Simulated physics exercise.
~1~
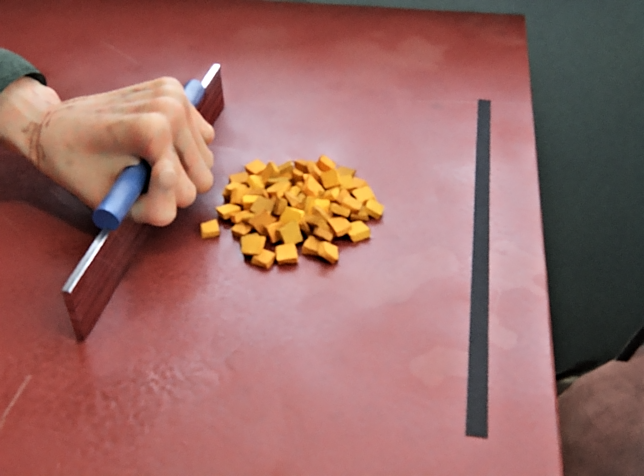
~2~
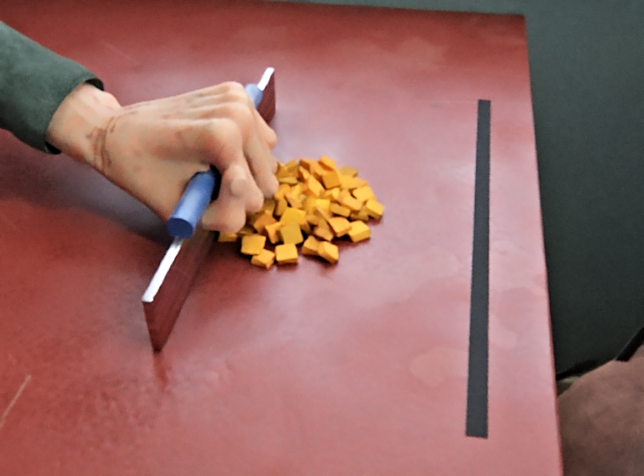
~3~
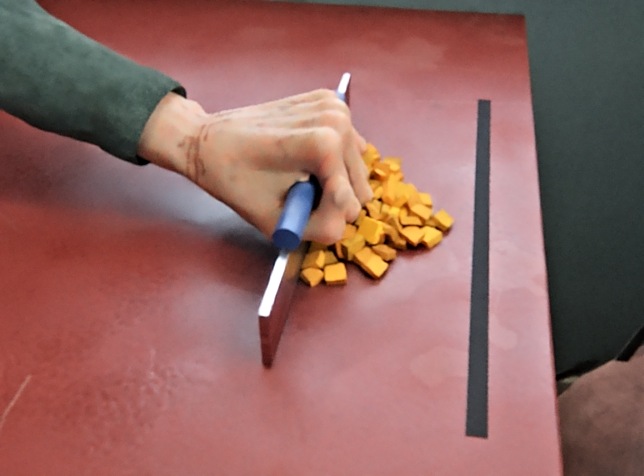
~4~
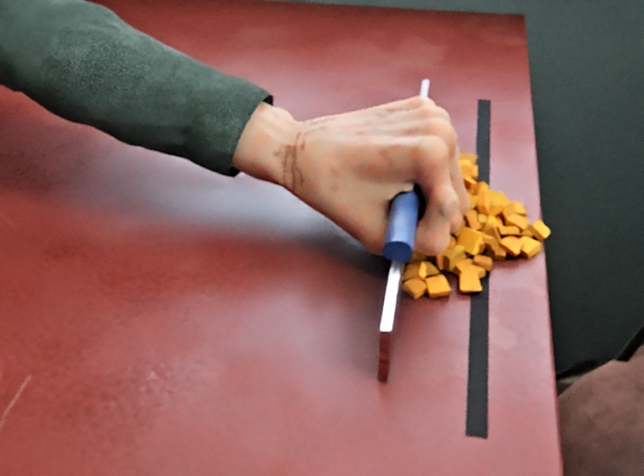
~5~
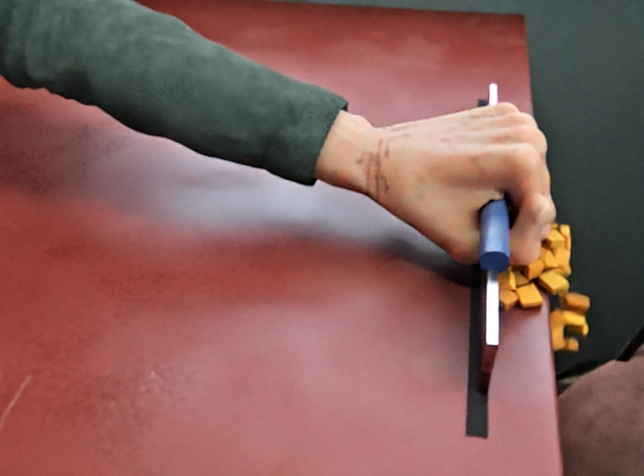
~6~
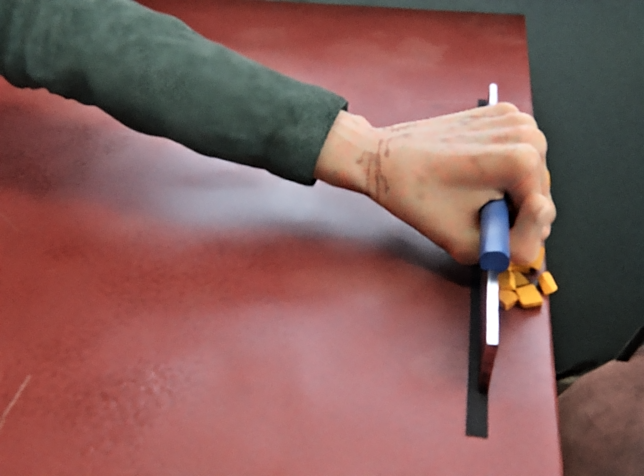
Hand pushing a heap of small orange pieces rightward with a scraper, stopping at black tape as about half fall off the table.
